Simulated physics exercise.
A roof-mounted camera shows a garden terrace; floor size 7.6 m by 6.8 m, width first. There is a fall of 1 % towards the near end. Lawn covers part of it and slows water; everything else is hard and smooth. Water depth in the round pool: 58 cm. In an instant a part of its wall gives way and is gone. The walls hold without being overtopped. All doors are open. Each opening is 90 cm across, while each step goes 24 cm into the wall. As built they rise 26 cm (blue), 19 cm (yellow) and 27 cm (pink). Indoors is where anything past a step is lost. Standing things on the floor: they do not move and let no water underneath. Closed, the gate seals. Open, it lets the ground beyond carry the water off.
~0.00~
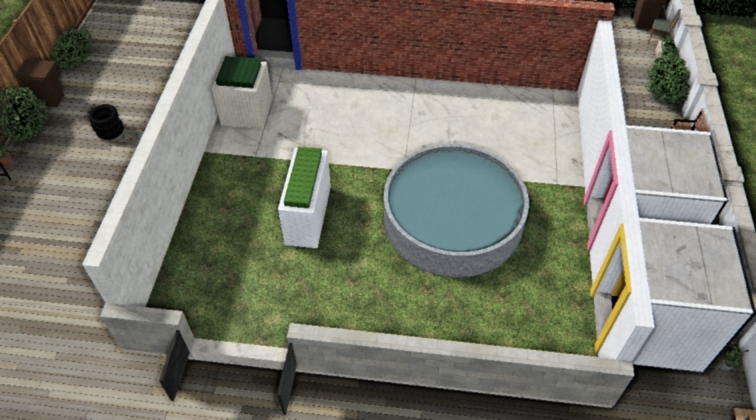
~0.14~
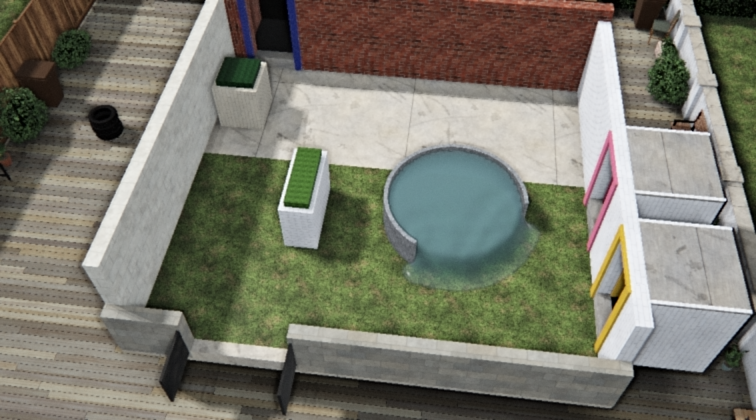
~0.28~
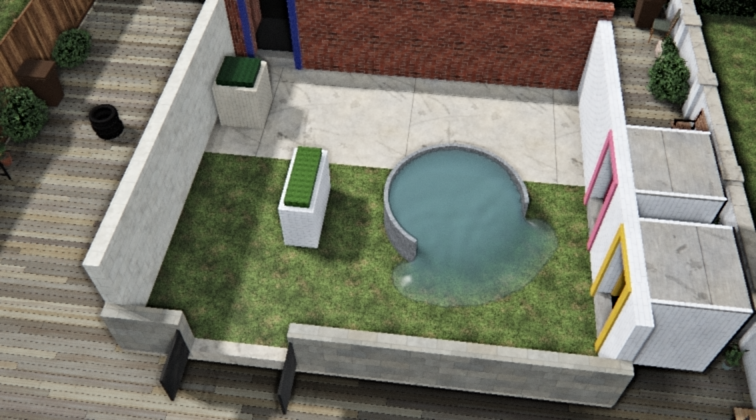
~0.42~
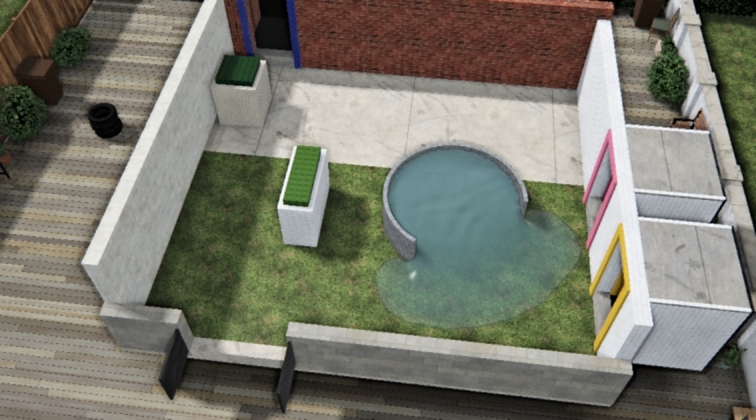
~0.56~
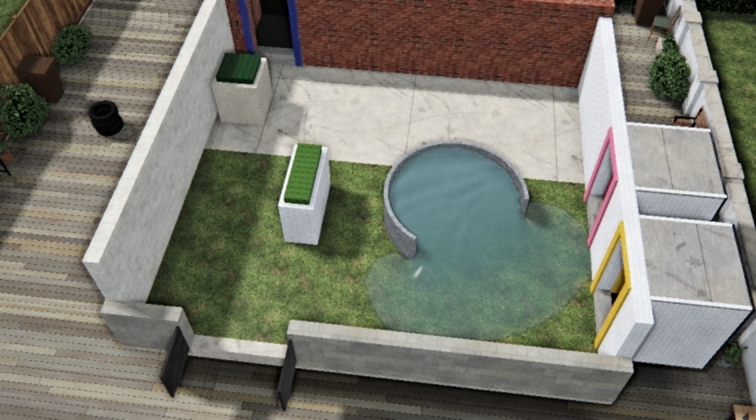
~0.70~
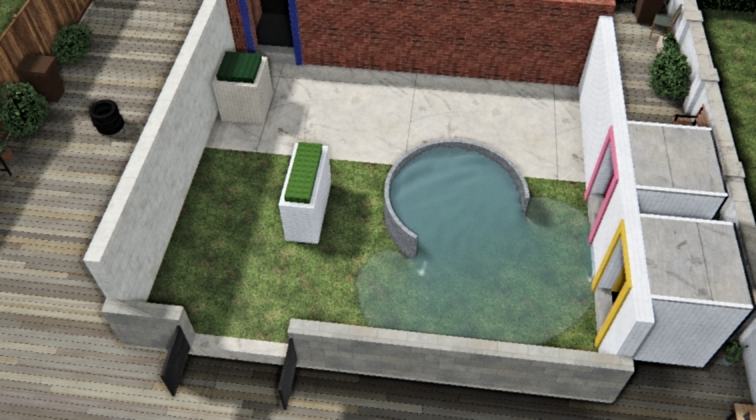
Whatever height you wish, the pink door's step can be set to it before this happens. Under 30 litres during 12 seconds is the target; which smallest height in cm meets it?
It is met at about 8.5 cm and above.
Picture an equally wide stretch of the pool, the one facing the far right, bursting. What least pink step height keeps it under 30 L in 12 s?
In that case about 20 cm.
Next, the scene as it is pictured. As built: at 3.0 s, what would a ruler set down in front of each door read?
Blue 0, yellow 30, pink 8 cm.
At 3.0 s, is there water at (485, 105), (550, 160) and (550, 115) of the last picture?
Point by point, the first is spared, the second awash and the third spared.
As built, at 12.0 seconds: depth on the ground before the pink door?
Depth: Near 5.0 cm.
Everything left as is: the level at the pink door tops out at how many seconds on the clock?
Peak time: About 4.0 s.
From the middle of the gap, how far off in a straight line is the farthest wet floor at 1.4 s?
Around 3.2 m out.
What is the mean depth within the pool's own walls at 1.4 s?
Around 31 cm deep on average.
After 1.4 s water covers 25 % of the floor, deepest (30 cm) near (599, 378); 11 cm at the pink door, 0 litres in over its 27 cm step.
After 3.0 s water covers 35 % of the floor, deepest (30 cm) near (588, 377); 8 cm at the pink door, 0 litres in over its 27 cm step.
After 12.0 s water covers 95 % of the floor, deepest (10 cm) near (508, 368); 5 cm at the pink door, 0 litres in over its 27 cm step.
At the pink door as built, the water arrived by 0.7 s and peaked near 13 cm at 4.0 s.
With a step of 7 cm, 45 litres would have come in within the 12 s; with 10.5 cm, 12 litres. So under 30 litres takes about 8.5 cm.
